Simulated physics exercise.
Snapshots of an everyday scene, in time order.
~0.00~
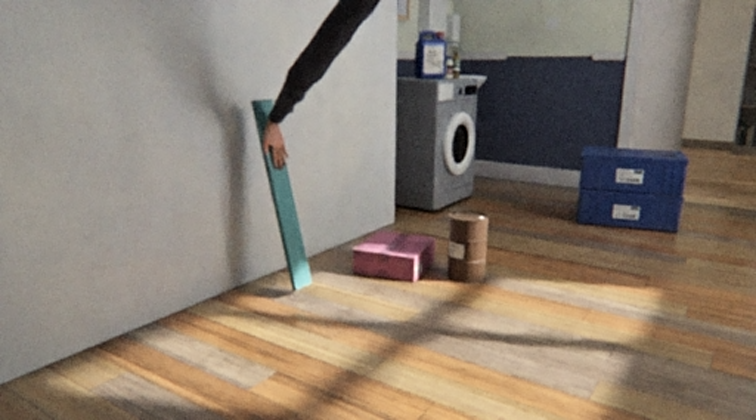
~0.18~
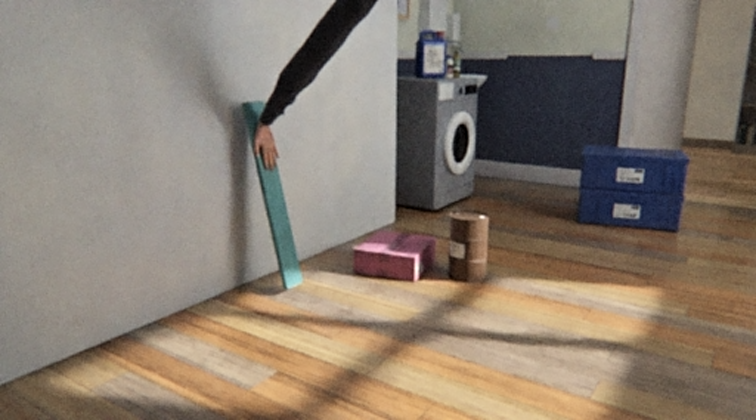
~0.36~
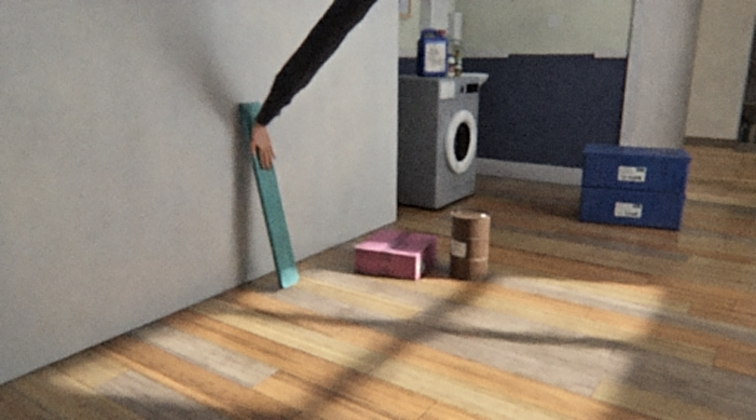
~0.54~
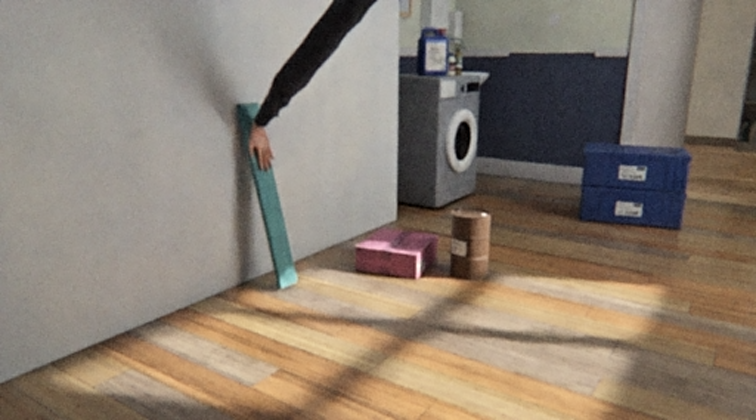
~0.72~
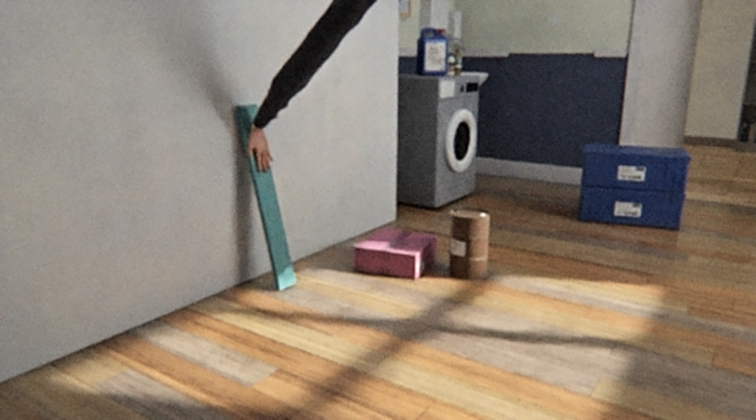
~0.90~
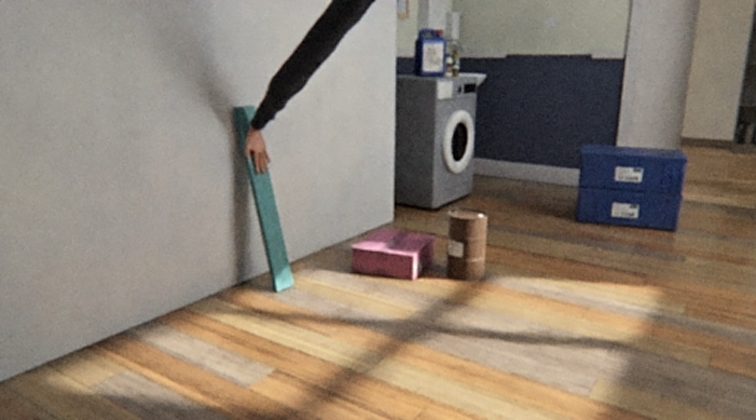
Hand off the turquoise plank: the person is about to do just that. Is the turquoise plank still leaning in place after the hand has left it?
Yes, it holds.
After 1.30 s, no change.
After 1.80 s, turquoise plank resting near (264, 199).
In the end (2.2 s), all 3 unmoved. At the end, from the last picture's camera, turquoise plank near (264, 199). The plank holds.
